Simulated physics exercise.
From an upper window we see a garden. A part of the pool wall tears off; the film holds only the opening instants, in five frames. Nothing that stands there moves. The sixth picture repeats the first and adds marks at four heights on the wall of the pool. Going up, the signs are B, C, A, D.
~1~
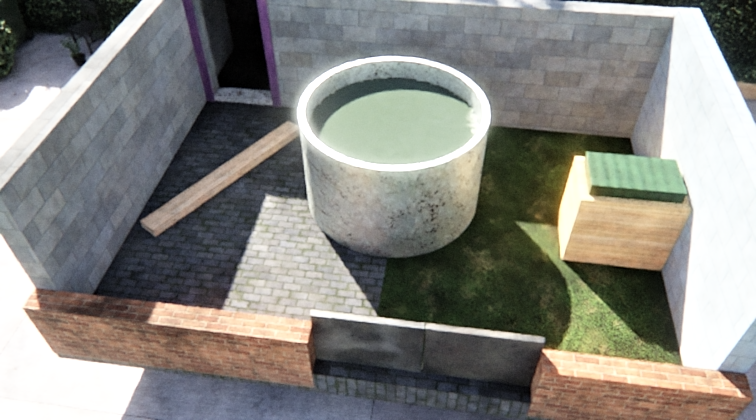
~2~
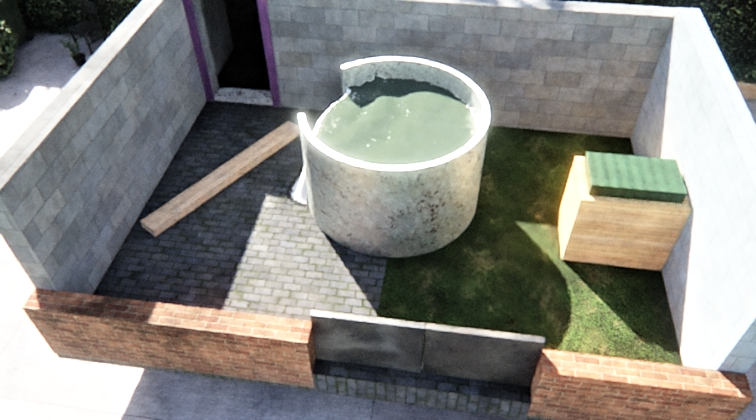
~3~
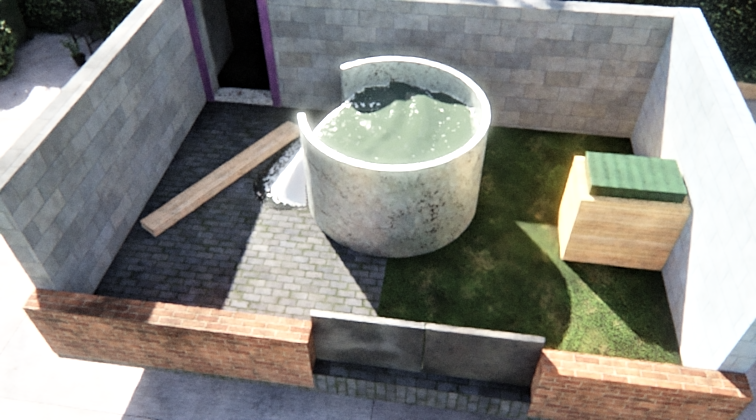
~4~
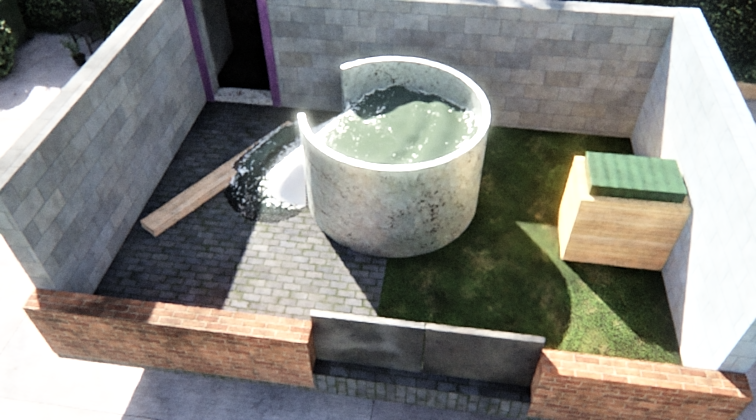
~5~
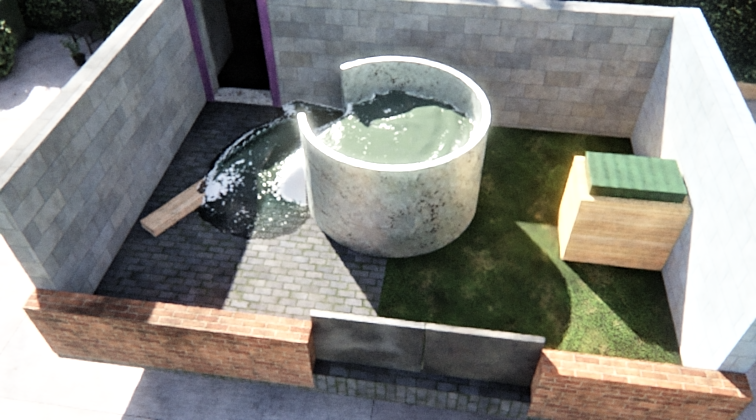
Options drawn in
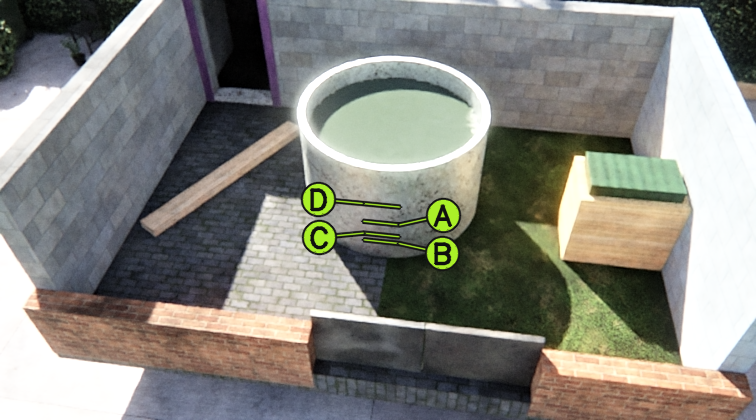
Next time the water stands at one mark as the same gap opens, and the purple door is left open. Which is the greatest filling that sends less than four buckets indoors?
C is the one.
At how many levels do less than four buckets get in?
Two of the four.
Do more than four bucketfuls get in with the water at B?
No, that is safe.
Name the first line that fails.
The answer is A.
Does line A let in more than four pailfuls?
Yes.
In lime, A at (381, 223); B at (381, 241); C at (381, 234); D at (381, 205); from the bottom up B, C, A, D.
Choosing A, about 11 bucketfuls get in.
Choosing B, nothing gets over.
Choosing C, a splash gets over, under a bucket.
Choosing D, dozens of bucketfuls pour in.
